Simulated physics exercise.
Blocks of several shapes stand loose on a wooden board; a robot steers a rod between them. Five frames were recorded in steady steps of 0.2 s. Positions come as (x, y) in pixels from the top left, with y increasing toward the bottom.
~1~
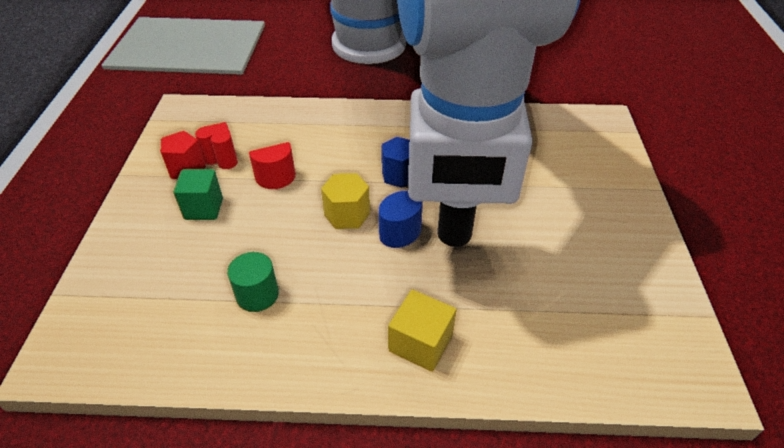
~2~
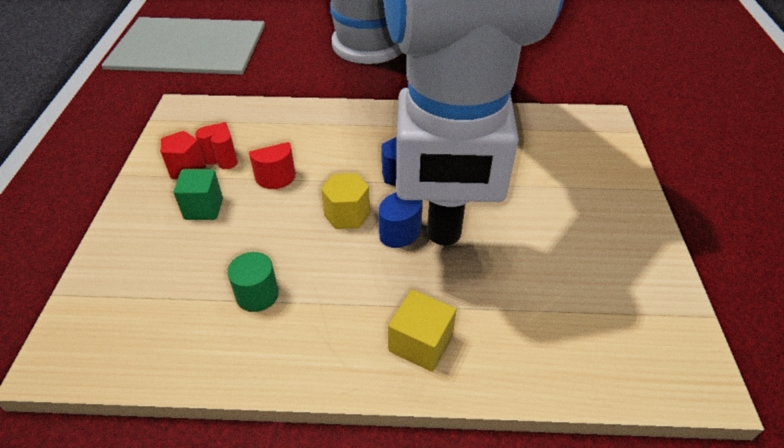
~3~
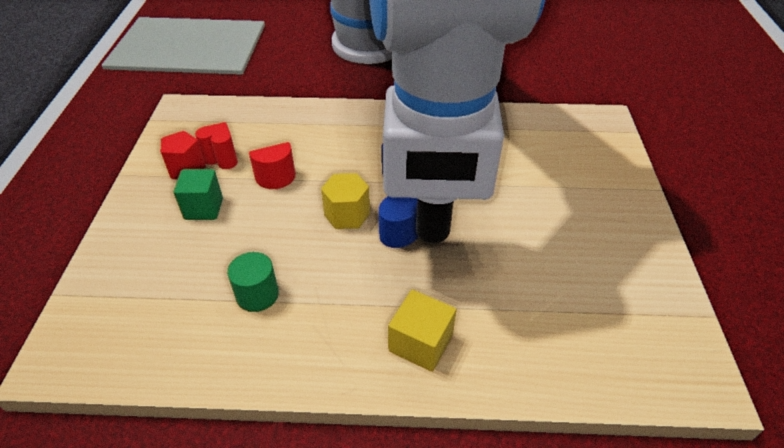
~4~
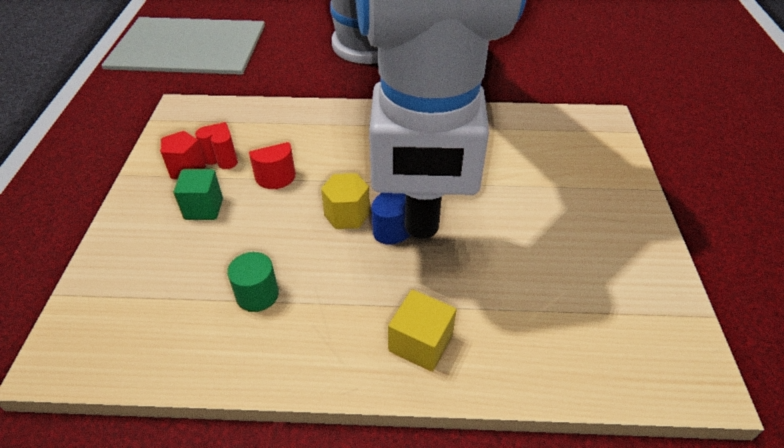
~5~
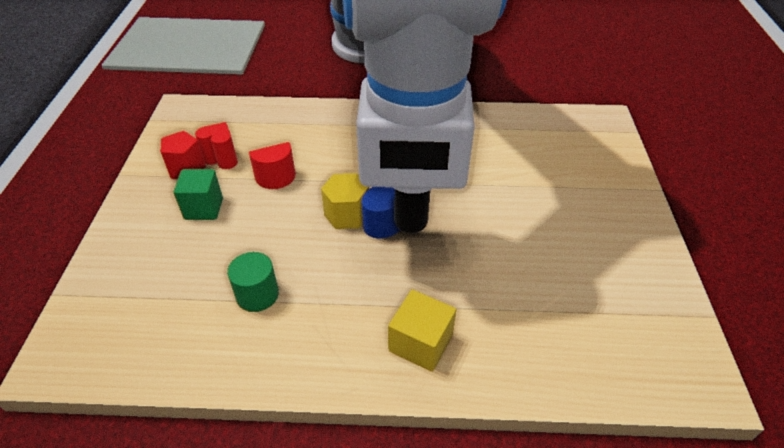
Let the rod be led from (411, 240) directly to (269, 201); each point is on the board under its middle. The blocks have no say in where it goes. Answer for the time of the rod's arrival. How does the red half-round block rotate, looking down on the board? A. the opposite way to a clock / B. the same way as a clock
My answer is option A.
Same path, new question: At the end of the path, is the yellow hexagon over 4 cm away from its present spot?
That would be a yes.
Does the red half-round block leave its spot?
I'd say yes.
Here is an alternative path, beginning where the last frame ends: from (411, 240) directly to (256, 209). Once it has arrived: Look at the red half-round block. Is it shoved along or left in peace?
The red half-round block will be pushed away from where it stands.
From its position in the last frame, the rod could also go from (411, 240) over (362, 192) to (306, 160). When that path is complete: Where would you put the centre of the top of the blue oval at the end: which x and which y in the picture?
It sits at (269, 135).
The first path, step by step. One third of the way, rod at (359, 209); yellow hexagon at (302, 169); blue oval at (337, 181), turned 15° clockwise.
Two thirds of the way, rod at (311, 196); red half-round block at (244, 136), turned 30° anticlockwise; yellow hexagon at (271, 148), turned 25° clockwise; blue oval at (295, 166), turned 30° clockwise.
At the end, rod at (265, 183); red heart block at (209, 130); red half-round block at (233, 122), turned 90° anticlockwise; yellow hexagon at (267, 126), turned 55° clockwise; blue oval at (265, 151), turned 80° clockwise.
